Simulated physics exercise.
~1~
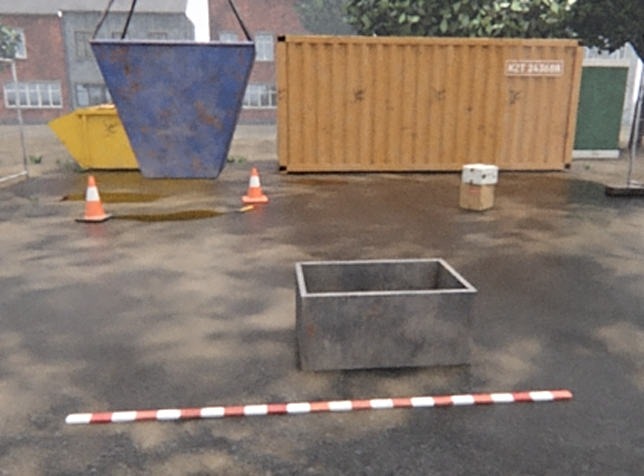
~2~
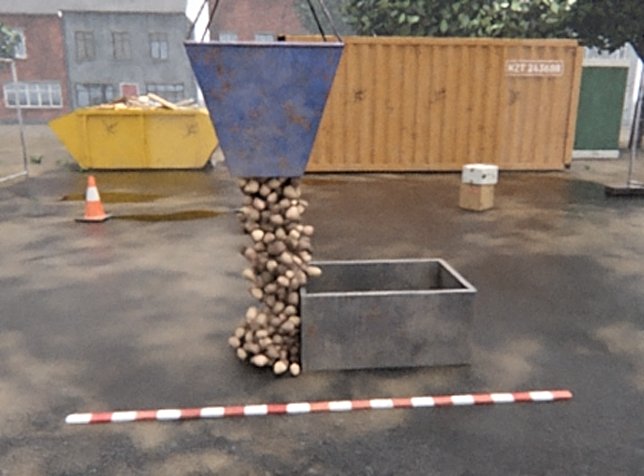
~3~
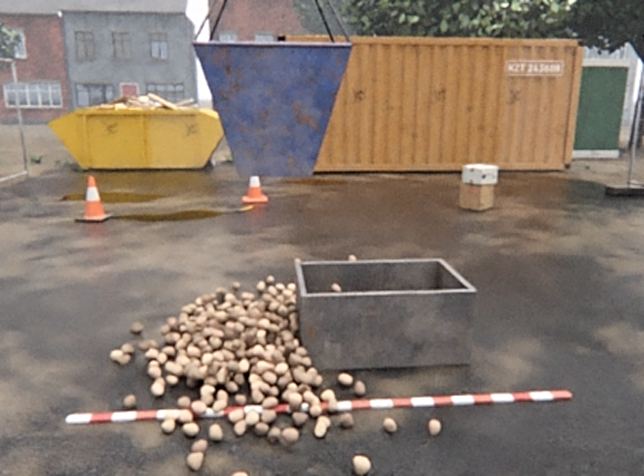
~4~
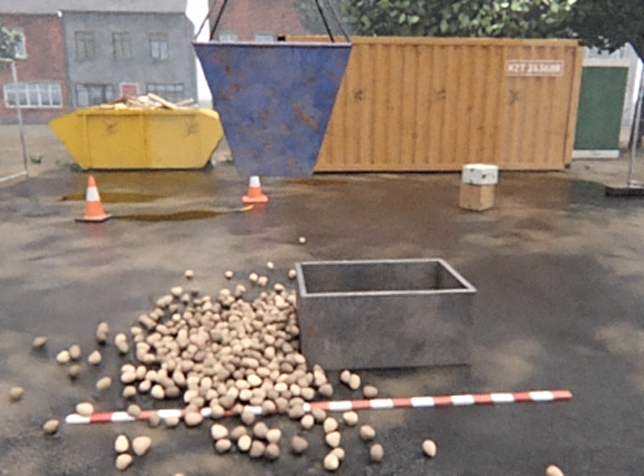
In a paved yard with containers behind, a suspended blue skip travels right and drops potato-like stones through its bottom beside an open grey bin; most pile up left of it and scatter over the striped staff, leaving the skip hanging still.
